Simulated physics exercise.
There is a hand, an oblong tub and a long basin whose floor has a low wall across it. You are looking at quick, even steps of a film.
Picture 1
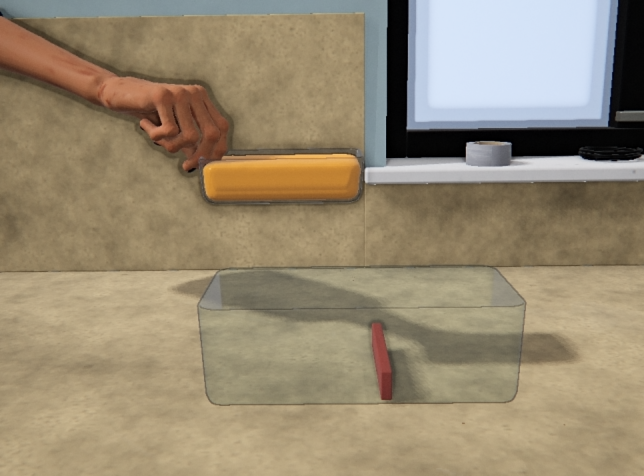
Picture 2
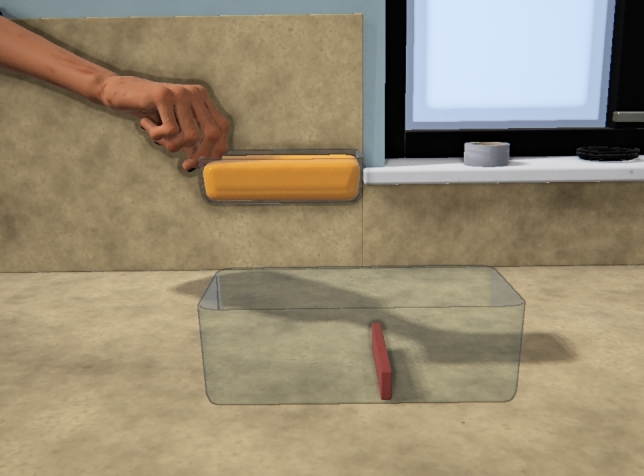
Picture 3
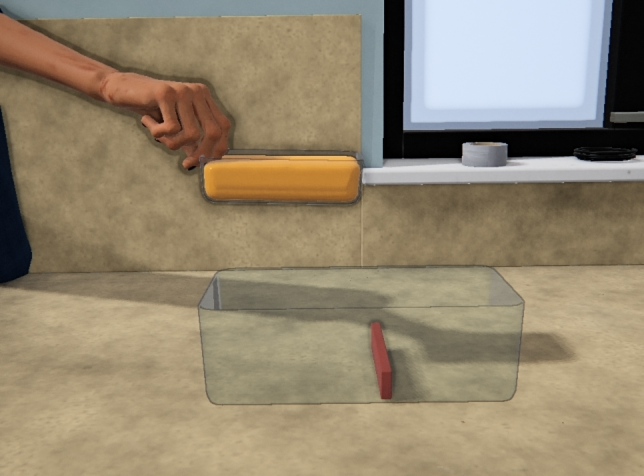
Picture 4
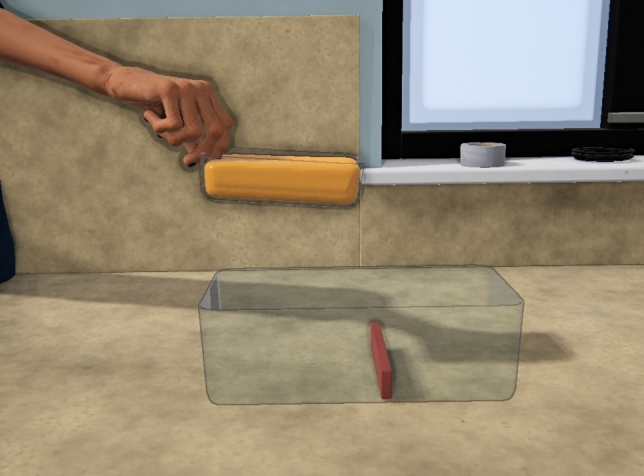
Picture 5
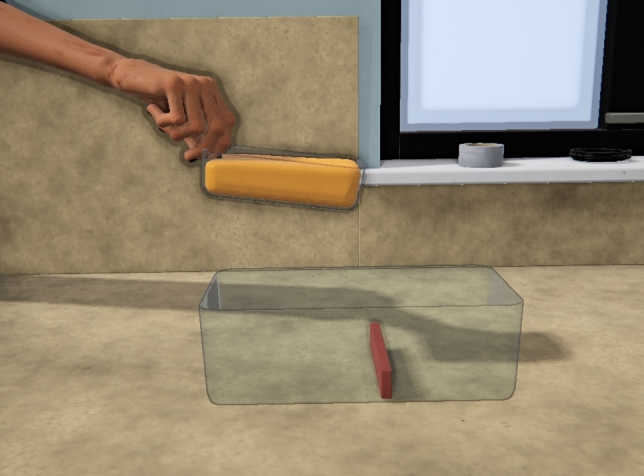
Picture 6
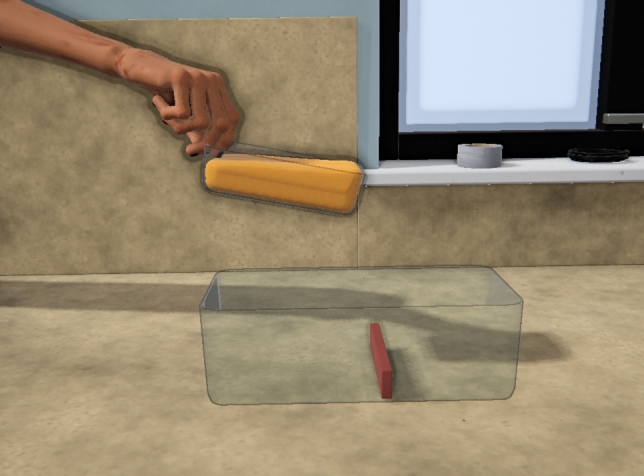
A hand slowly tilts an orange oblong tub rightward above a clear long basin.
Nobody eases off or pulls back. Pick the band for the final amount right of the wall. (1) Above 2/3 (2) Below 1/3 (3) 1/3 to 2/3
Answer: 1.
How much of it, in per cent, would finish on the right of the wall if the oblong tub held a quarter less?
Estimate: Around 70 per cent.
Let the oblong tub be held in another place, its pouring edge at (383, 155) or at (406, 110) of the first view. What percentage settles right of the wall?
The first gives 80 %, the second 65 %.
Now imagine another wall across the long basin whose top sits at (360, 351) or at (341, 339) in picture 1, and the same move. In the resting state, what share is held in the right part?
About 75 % for the first and about 85 % for the second.
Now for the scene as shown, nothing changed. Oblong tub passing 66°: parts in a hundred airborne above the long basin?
40 in a hundred.
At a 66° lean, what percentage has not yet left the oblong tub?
15 per cent or so.
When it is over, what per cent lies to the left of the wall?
That works out near 25 in every hundred.
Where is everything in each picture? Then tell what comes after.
In the first picture, it leans 0°; its right rim is at (361, 155); the juice meets the walls at (210, 162) and (359, 160); the long basin's rim runs from (209, 289) to (509, 285); the wall's top is at (381, 347).
In the second picture, it leans 0°; its right rim is at (361, 156); the juice meets the walls at (209, 161) and (358, 160).
In the third picture, it leans 2°; its right rim is at (361, 158); the juice meets the walls at (209, 161) and (358, 161).
In the fourth picture, it leans 4°; its right rim is at (361, 161); the juice meets the walls at (210, 160) and (358, 163).
In the fifth picture, it leans 7°; its right rim is at (361, 165); the juice meets the walls at (211, 160) and (360, 164).
In the sixth picture, it leans 11°; its right rim is at (362, 171); the juice meets the walls at (212, 159) and (361, 166); 1 per cent is over the edge.
A moment on, the oblong tub is tipped part way and 14 per cent is still to pour, 2 is left of the wall and 43 right of it.
Next, the oblong tub is tipped right over and 2 per cent is still to pour, 18 is left of the wall and 74 right of it.
Then the oblong tub is tipped right over and 0 per cent is still to pour, 23 is left of the wall and 74 right of it.
Later the oblong tub is tipped right over and 0 per cent is still to pour, 23 is left of the wall and 74 right of it.
In the end 23 per cent lies left of the wall, 74 right of it and 3 outside.
